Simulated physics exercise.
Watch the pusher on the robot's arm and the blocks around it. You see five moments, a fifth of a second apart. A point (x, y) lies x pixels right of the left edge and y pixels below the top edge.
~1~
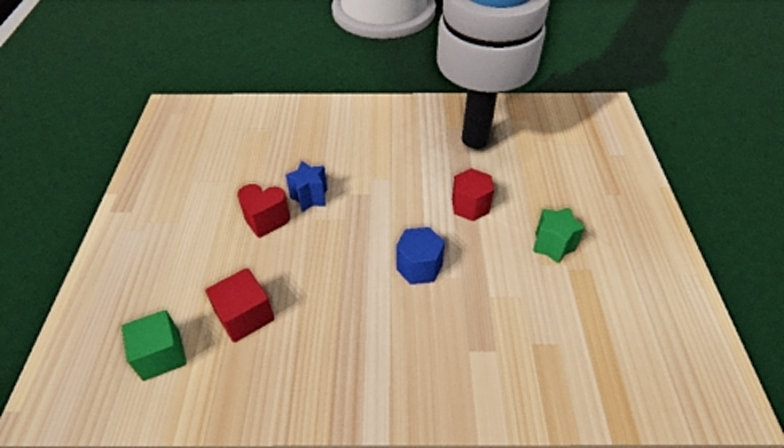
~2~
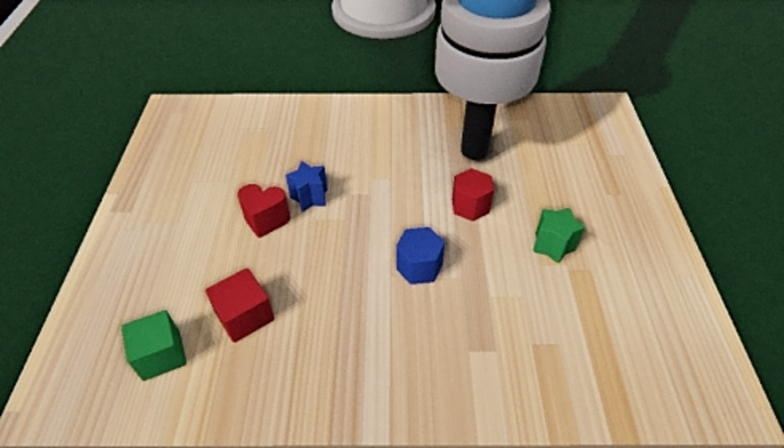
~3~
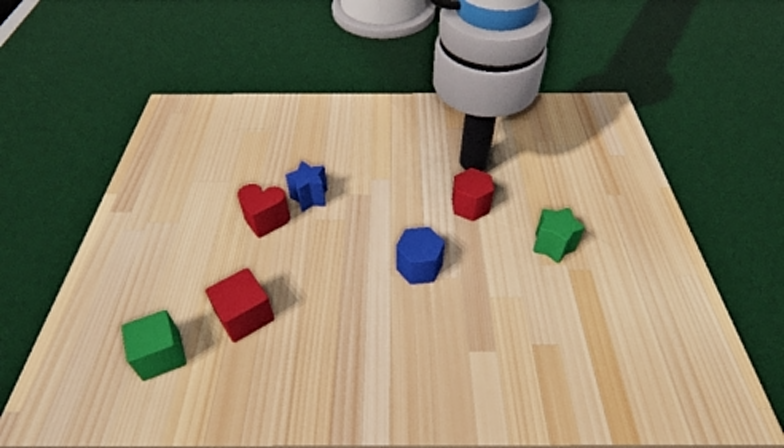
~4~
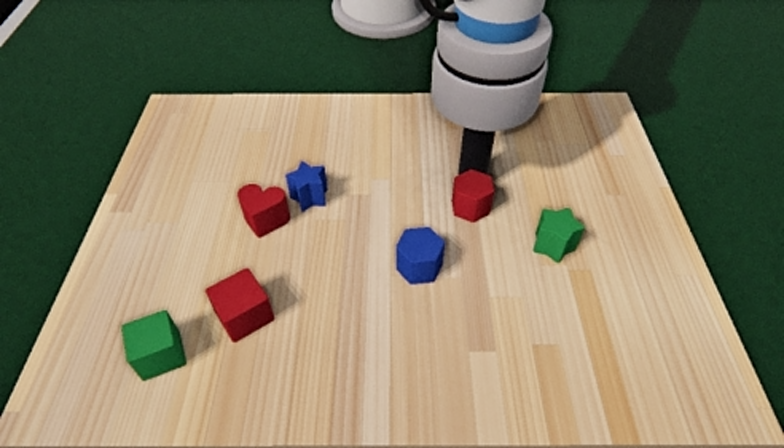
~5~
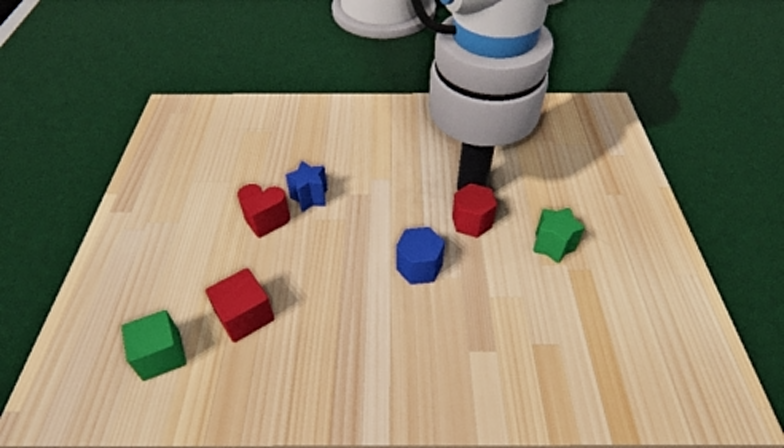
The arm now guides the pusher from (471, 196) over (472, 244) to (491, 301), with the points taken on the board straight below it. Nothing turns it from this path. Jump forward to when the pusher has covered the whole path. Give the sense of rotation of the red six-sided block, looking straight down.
It swings round anticlockwise.
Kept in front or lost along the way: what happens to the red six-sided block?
Held in front.
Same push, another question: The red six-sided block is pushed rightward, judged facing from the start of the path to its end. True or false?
False - the claim does not hold.
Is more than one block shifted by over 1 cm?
No, I don't think so.
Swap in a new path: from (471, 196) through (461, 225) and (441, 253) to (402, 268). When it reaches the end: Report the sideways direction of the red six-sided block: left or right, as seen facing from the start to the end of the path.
The answer is left.
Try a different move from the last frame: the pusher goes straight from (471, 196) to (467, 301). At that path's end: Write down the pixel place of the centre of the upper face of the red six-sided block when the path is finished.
In the picture, it is at (513, 292).
The first path, step by step. One third of the way, pusher (468, 220); red six-sided block (485, 230), turned 35° anticlockwise.
Two thirds of the way, pusher (480, 256); red six-sided block (504, 268), turned 50° anticlockwise.
At the end, pusher (492, 294); blue six-sided block not moved; red six-sided block (526, 308), turned 70° anticlockwise.
